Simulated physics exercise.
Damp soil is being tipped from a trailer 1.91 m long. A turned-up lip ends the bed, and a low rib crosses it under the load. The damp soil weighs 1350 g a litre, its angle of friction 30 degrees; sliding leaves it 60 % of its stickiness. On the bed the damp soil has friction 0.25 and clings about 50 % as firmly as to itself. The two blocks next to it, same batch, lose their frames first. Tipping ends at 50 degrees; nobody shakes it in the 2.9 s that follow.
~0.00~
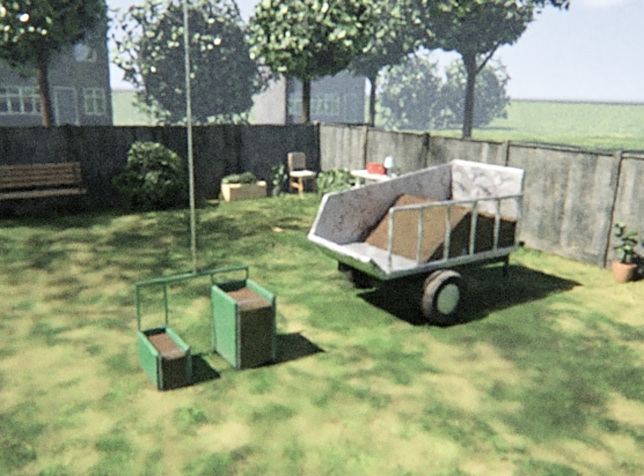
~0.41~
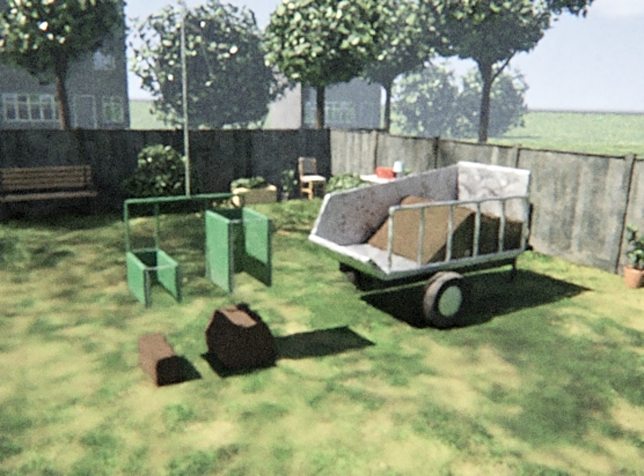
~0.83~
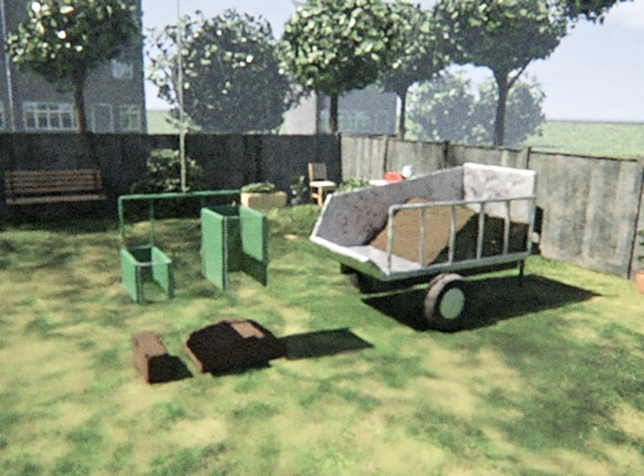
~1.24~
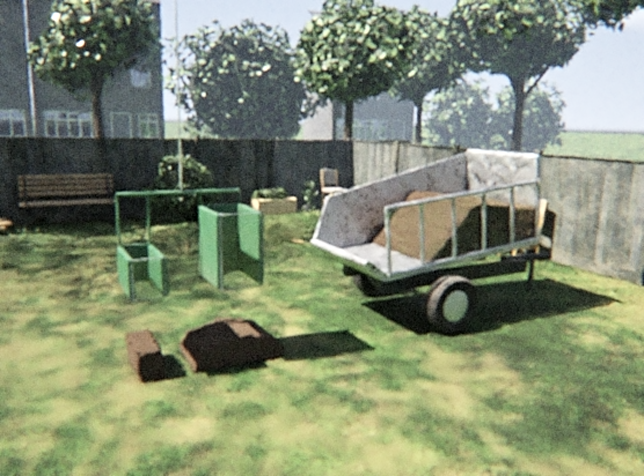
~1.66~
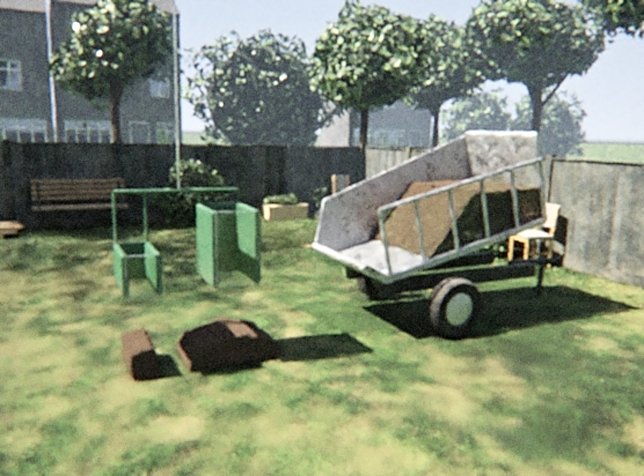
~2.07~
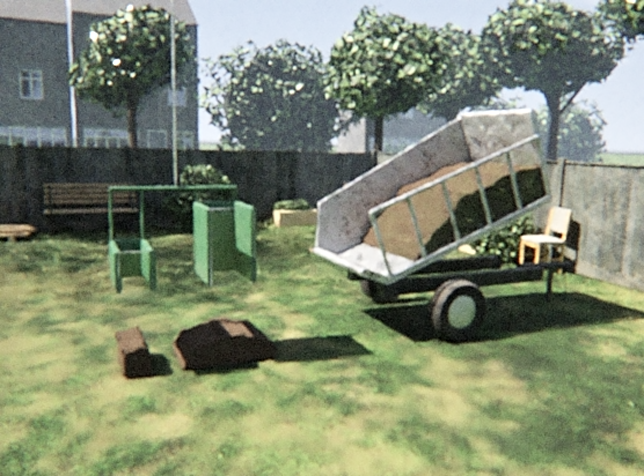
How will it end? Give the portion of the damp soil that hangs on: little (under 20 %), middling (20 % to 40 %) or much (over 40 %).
The portion of the damp soil that hangs on is little, under 20 %.
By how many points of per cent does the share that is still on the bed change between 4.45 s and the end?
Near 12 %.
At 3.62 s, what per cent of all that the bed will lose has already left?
About 40 %.
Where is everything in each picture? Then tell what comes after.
The first picture shows top of the high end at (522, 174), tilt 0 degrees; foremost bit of the damp soil at (426, 260); block heights 25 cm, 52 cm (left to right).
The second picture shows top of the high end at (528, 175), tilt 0 degrees; foremost bit of the damp soil at (428, 261); block heights 25 cm, 38 cm (left to right).
The third picture shows top of the high end at (534, 176), tilt 0 degrees; foremost bit of the damp soil at (430, 262); block heights 24 cm, 25 cm (left to right).
The fourth picture shows top of the high end at (537, 159), tilt 6 degrees; foremost bit of the damp soil at (432, 258); block heights 24 cm, 24 cm (left to right).
The fifth picture shows top of the high end at (536, 137), tilt 13 degrees; foremost bit of the damp soil at (432, 254); block heights 24 cm, 24 cm (left to right).
The sixth picture shows top of the high end at (530, 114), tilt 21 degrees; foremost bit of the damp soil at (417, 256); block heights 24 cm, 24 cm (left to right).
After 2.78 s, the tilt is 34 degrees and 98 % is on the bed.
After 3.62 s, the tilt is 49 degrees and 67 % is on the bed.
After 4.45 s, the tilt is 50 degrees and 23 % is on the bed.
After 5.29 s, the tilt is 50 degrees and 12 % is on the bed.
After 6.74 s, the tilt is 50 degrees and 12 % is on the bed.
